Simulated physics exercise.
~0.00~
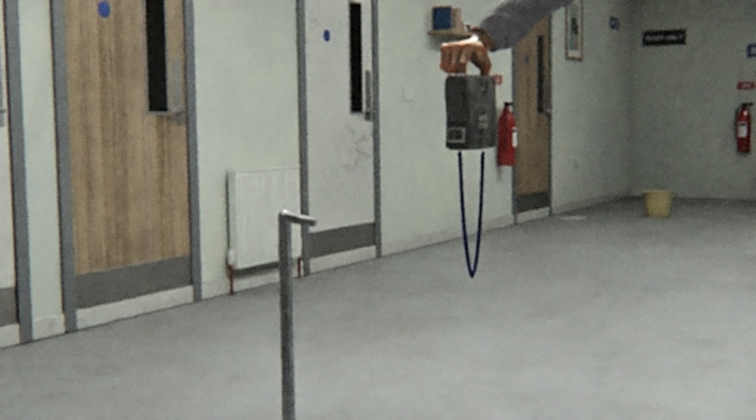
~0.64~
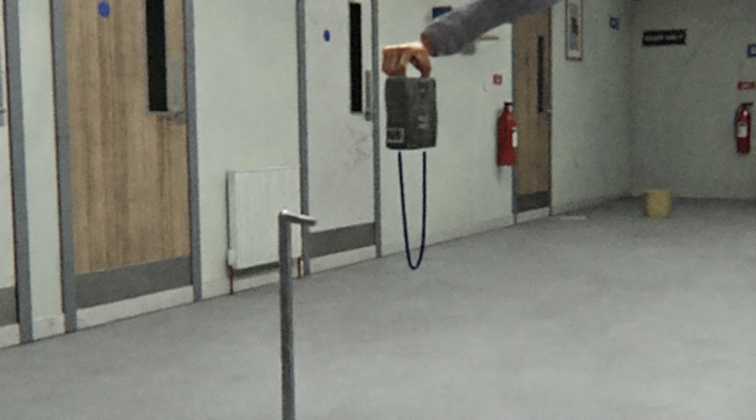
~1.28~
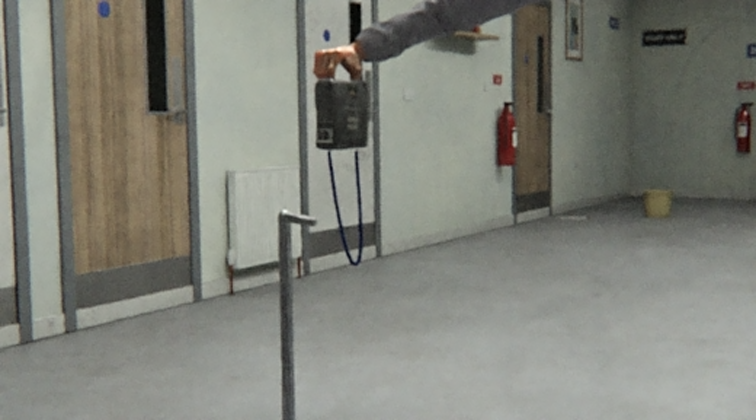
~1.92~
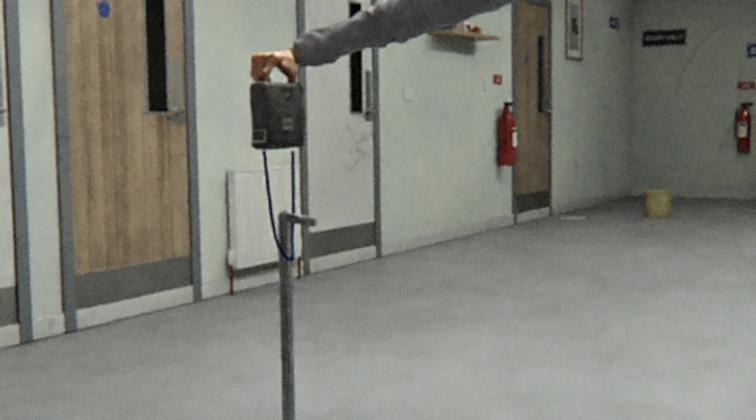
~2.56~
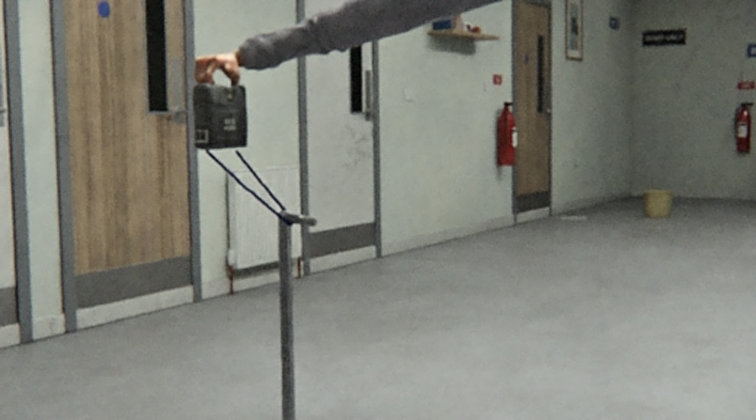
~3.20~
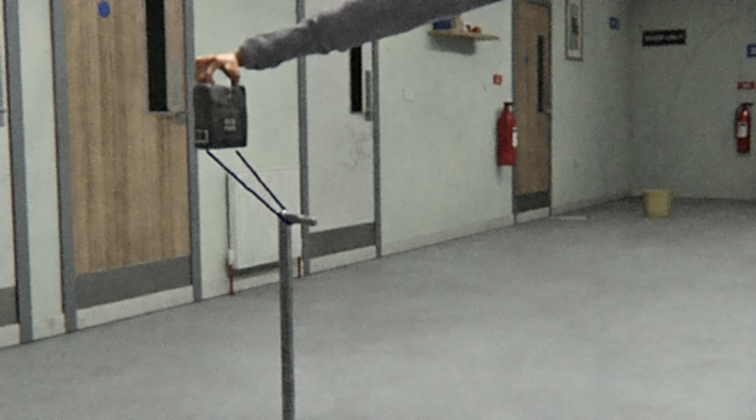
A grey pouch with a dark cord loop hanging beneath it is carried left by a hand across a corridor towards a metal post, passes over it, and stops just beyond as the loop catches on the post's hook and pulls tight.
